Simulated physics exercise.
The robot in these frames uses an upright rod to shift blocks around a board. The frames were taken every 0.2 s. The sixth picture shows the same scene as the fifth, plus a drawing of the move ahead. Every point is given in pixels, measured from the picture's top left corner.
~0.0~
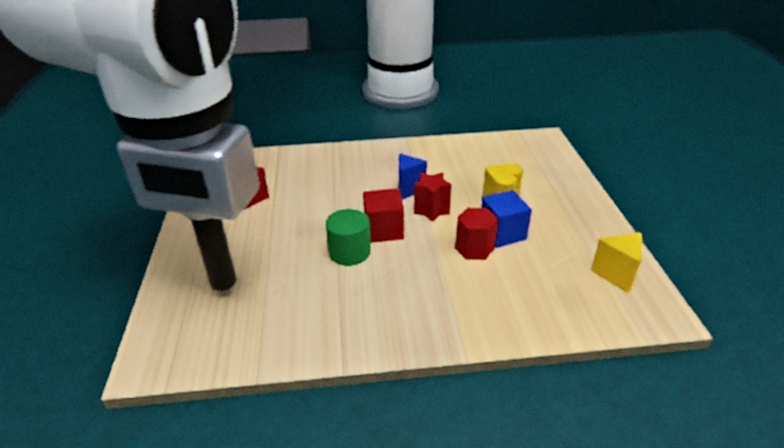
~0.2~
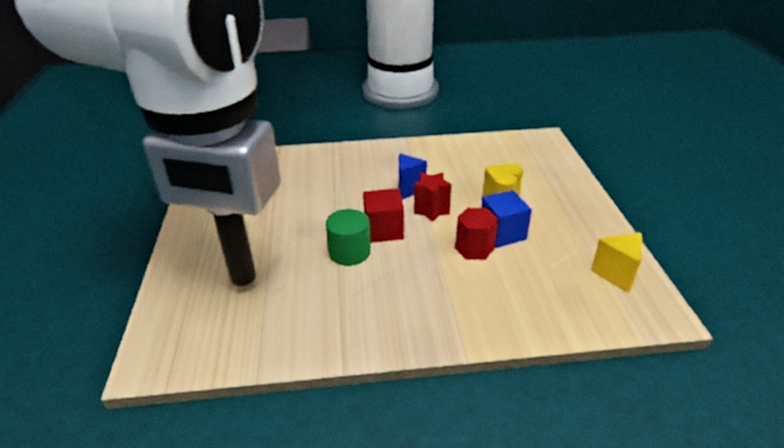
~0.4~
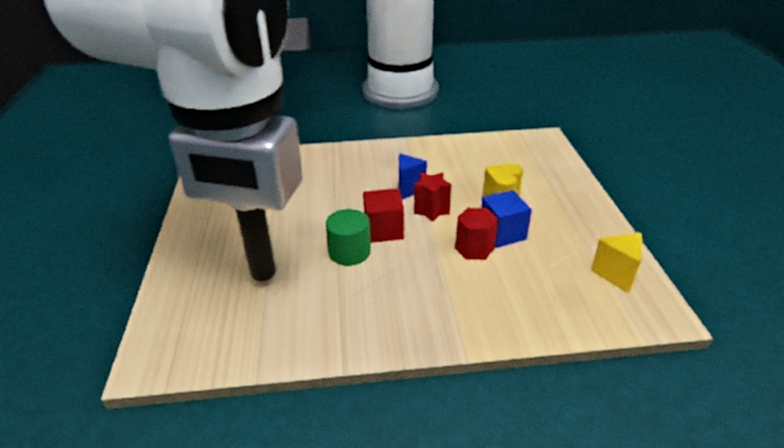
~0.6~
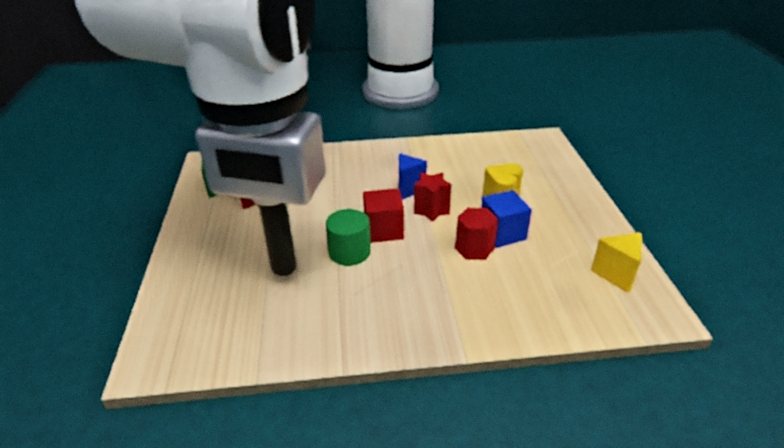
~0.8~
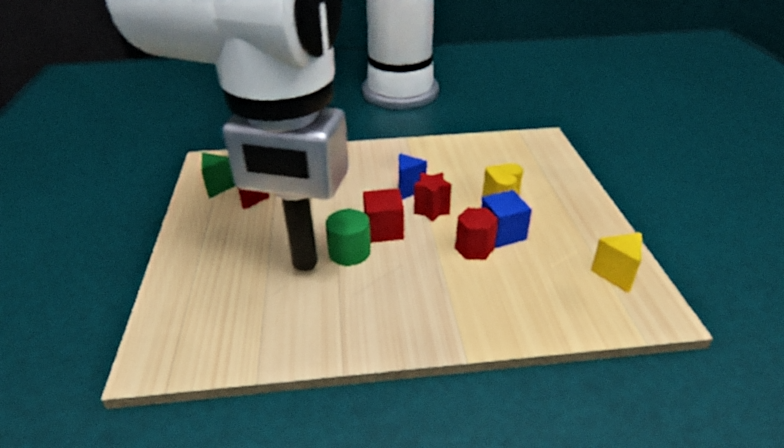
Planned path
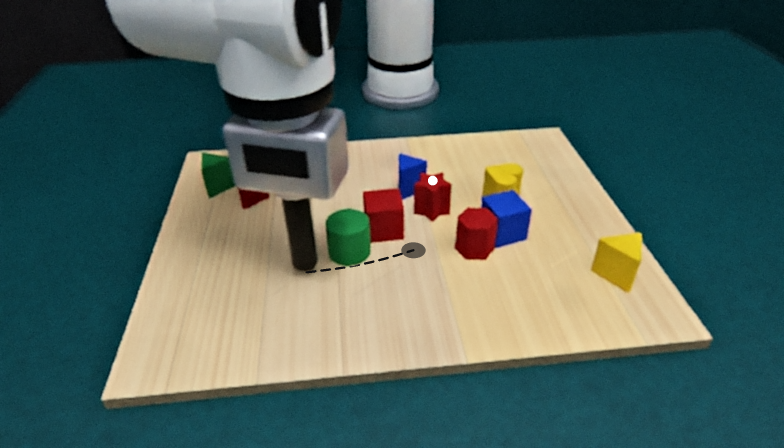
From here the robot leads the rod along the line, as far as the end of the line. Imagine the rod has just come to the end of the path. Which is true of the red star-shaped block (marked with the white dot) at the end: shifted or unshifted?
The red star-shaped block does not move.
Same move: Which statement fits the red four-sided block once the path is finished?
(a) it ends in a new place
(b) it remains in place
The one that fits is a, it ends in a new place.
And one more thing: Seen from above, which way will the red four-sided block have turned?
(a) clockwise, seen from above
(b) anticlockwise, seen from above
Answer: A.
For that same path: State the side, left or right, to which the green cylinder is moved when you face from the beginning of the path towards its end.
Moves left.
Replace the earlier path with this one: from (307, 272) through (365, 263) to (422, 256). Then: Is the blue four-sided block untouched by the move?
In short: Yes.
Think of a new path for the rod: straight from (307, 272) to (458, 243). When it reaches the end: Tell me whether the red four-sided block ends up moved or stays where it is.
That block moves.
Path on the board, from (307, 272) through (344, 267) and (380, 260) to (413, 250); the dot is on the red star-shaped block.
On the path given first. One third of the way, rod (344, 259); green cylinder (360, 216); red four-sided block (390, 194).
Two thirds of the way, rod (381, 252); green cylinder (376, 208); red four-sided block (394, 186), turned 20° clockwise.
At the end, rod (414, 242); green cylinder (381, 206); red four-sided block (394, 184), turned 30° clockwise; red star-shaped block in place.
